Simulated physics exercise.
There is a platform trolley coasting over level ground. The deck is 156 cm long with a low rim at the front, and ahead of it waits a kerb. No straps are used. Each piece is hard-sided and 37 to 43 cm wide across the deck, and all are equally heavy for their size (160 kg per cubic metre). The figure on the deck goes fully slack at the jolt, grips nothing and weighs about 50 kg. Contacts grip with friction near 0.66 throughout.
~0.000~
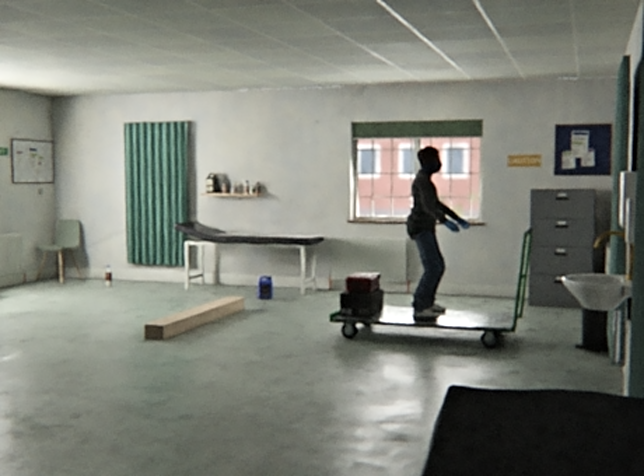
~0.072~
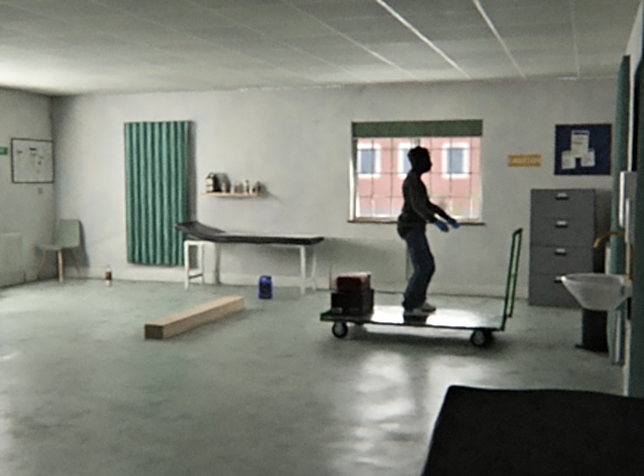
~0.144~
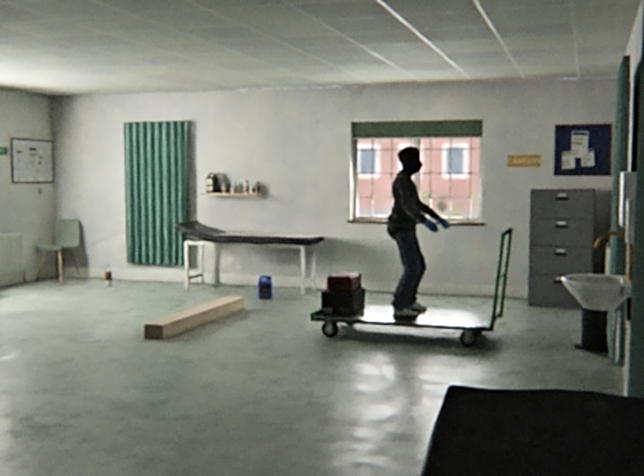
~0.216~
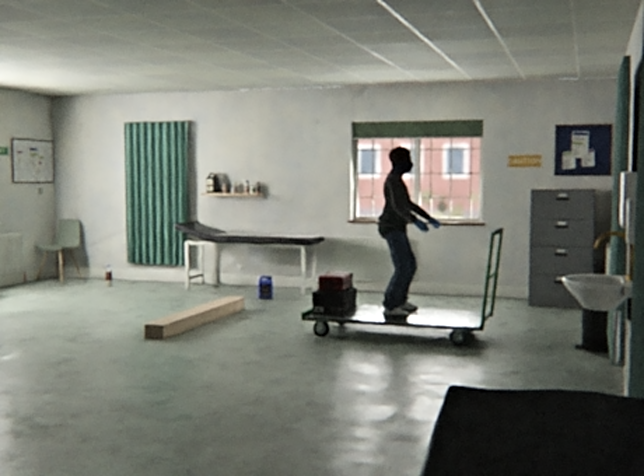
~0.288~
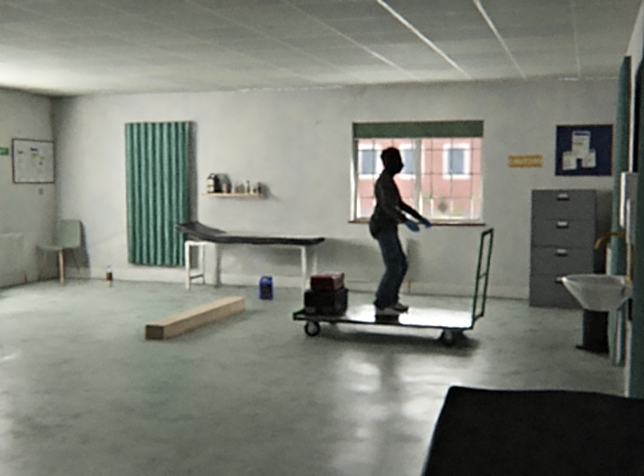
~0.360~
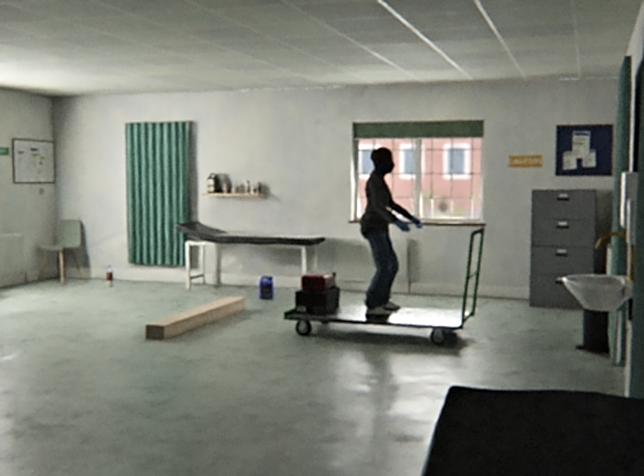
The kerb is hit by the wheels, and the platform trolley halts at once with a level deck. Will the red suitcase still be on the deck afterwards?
No.
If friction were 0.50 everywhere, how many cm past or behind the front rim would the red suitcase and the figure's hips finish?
Then the red one ends up 50 cm beyond the rim while the hips stay 0 cm back from it.
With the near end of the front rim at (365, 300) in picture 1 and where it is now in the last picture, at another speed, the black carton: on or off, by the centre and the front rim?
With that change, black ends up retained.
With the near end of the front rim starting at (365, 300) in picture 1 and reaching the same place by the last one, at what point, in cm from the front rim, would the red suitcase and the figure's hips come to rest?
Then red 30 past, hips 10 past.
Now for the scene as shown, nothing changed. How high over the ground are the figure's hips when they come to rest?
Around 50 centimetres high.
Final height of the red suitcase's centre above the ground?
Height: Some 5 centimetres.
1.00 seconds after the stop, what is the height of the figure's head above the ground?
At that moment it's around 70 cm off the ground.
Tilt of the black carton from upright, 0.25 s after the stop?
About 0°.
After 1.20 s the deck stops.
After 1.75 s the red suitcase is 11 cm past the rim, tilted 25°, near (190, 281) in the last picture's view.
After 2.20 s the red suitcase is 49 cm past the rim, tilted 180°, near (157, 312) in the last picture's view.
When all is still (3.0 s), past the rim, red suitcase; behind it, black carton and the figure's hips.
